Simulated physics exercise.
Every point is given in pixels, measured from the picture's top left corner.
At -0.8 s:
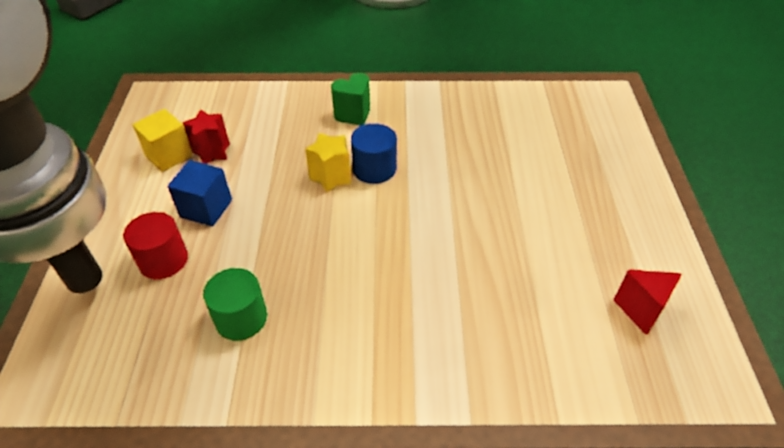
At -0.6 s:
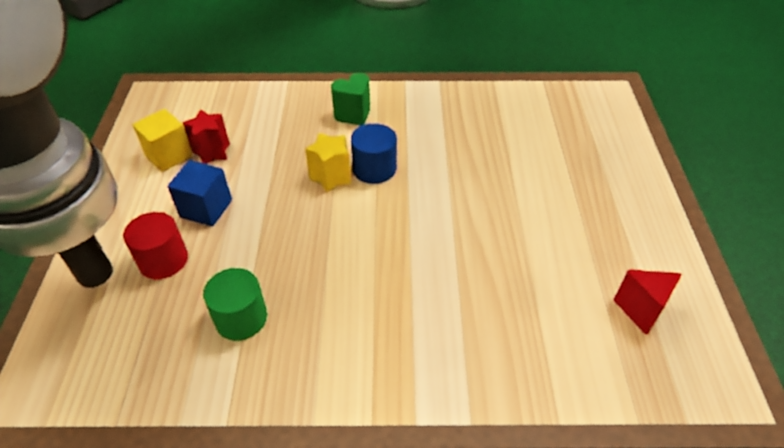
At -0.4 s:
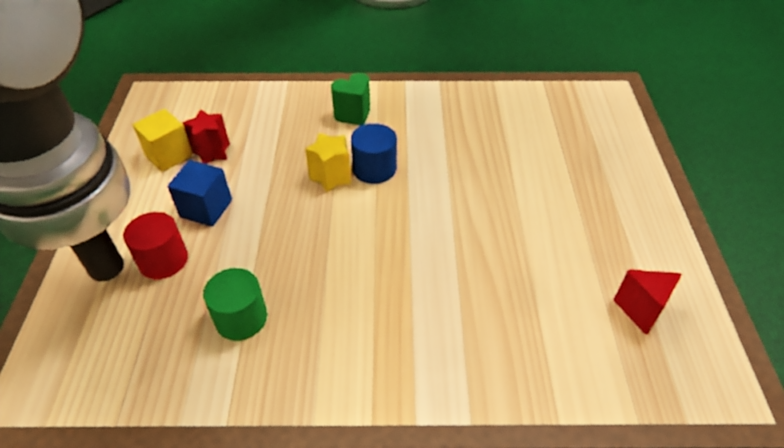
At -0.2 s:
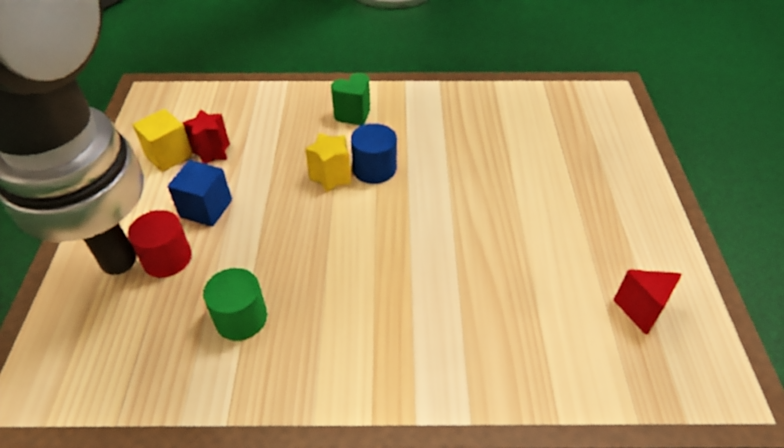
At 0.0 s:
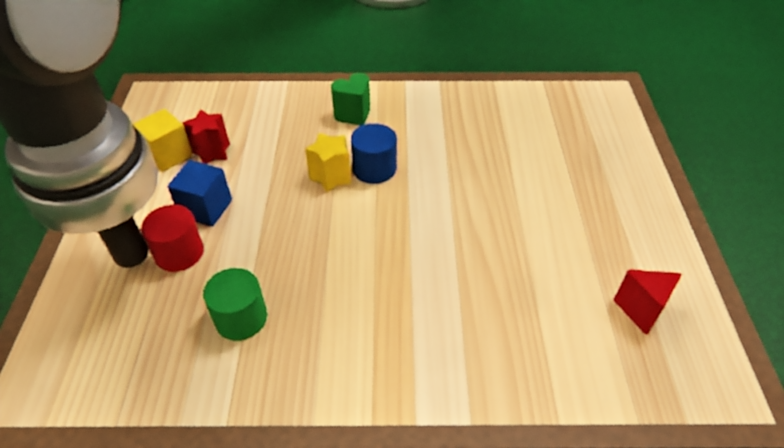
On a wooden board with colored blocks scattered over it, a robotic arm at the left moved its dark tip rightward to the red cylinder and nudged it slightly toward the right.
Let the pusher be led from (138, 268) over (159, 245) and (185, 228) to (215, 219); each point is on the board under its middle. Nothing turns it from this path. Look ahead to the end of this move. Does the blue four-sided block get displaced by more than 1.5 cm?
Yes - that is the case.
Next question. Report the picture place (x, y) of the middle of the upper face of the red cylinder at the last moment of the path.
At (234, 205).
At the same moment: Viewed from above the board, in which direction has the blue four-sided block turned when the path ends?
It turns counter-clockwise.
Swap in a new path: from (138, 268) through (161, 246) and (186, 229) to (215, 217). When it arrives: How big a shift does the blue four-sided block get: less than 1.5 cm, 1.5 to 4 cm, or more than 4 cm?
Overall it shifts between 1.5 and 4 cm.
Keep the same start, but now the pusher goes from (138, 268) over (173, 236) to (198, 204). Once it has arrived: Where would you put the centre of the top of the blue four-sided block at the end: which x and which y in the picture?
If I read the scene right, the answer is (226, 154).
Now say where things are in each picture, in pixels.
Lower end of the pusher (86, 281), tops of blocks, red cylinder (149, 230), blue four-sided block (195, 177), in the first frame.
Pusher (96, 275), blocks as before, in the second frame.
Pusher (107, 269), blocks as before, in the third frame.
Pusher (119, 263), red cylinder (153, 228), in the fourth frame.
Pusher (132, 256), red cylinder (167, 222), blue four-sided block (195, 177), in the fifth frame.
What follows on the original path. Halfway along, pusher (167, 223); red cylinder (200, 207); blue four-sided block (200, 174), turned 20° anticlockwise.
At the end, pusher (211, 207); red cylinder (234, 205); blue four-sided block (213, 162), turned 20° anticlockwise.
